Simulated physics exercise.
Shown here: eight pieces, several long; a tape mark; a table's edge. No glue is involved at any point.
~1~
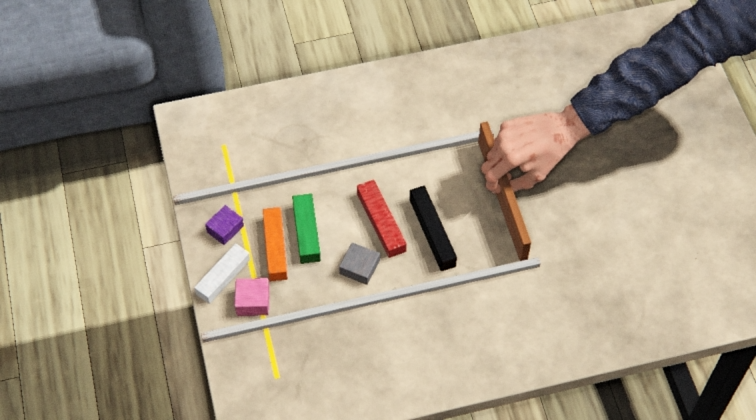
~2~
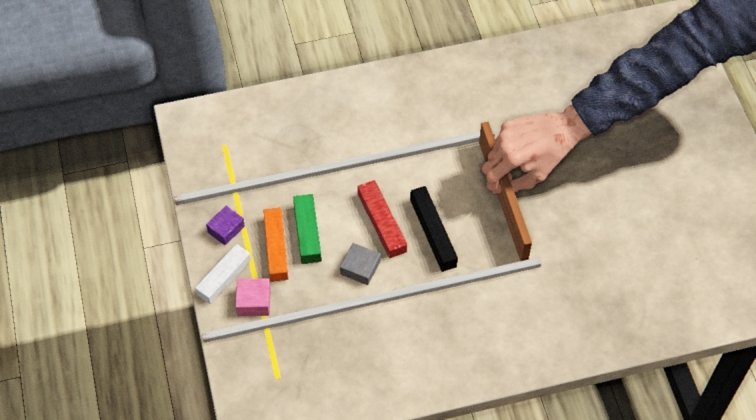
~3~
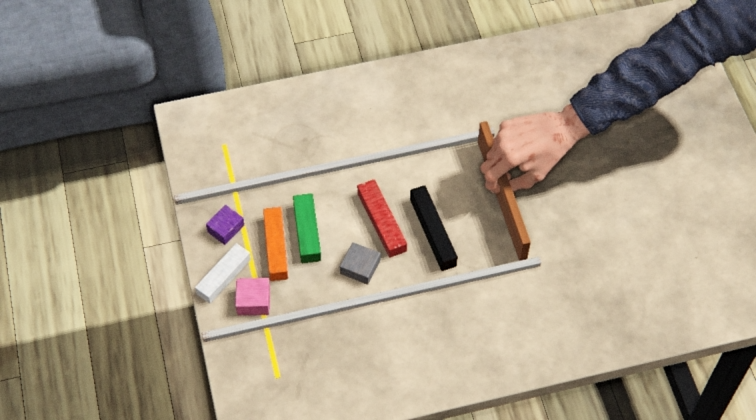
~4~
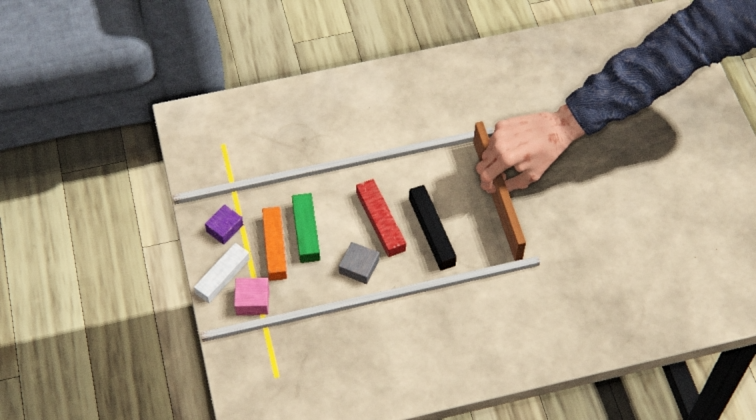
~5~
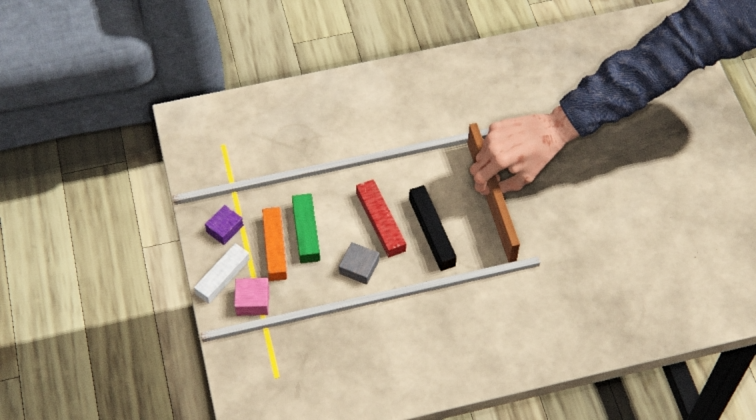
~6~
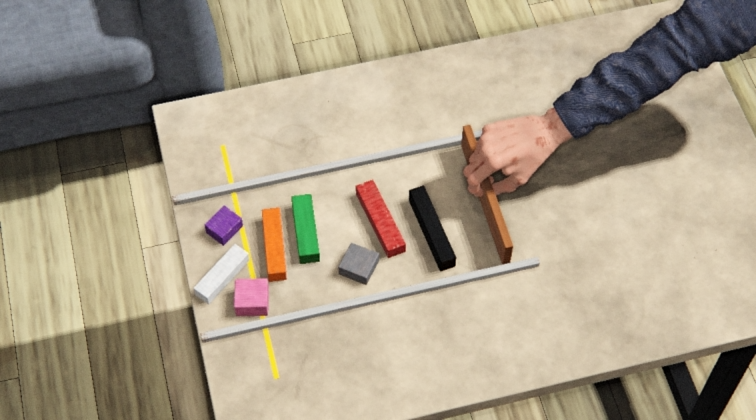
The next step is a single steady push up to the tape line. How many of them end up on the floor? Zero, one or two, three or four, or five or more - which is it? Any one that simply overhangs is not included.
Band: Three to four.
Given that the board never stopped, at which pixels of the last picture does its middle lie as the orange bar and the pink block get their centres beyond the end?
I'd put it close to (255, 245), and close to (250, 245) for the other one.
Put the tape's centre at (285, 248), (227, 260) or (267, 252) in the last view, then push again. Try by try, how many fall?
The three tries give 0, 5 and 2.
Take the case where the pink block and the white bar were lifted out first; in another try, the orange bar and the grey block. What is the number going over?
I'd say 2 the first time and 2 the second time.
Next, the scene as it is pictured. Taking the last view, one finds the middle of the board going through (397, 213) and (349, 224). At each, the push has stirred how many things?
First 3, then 4.
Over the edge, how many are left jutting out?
That'd be 1.
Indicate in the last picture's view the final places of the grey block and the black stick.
Grey block: (227, 309); black stick: (243, 269).
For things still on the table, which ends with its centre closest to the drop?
Foremost is the pink block.
Soon after, none off yet; white bar at rest near (222, 274); purple block at rest near (224, 225); pink block at rest near (252, 297).
Then, none off yet; white bar moved a little near (195, 284); purple block moved about its own width near (189, 231); pink block moved a little near (237, 303).
At rest, the number that fall off is three or four; fallen, orange bar, purple block and white bar.
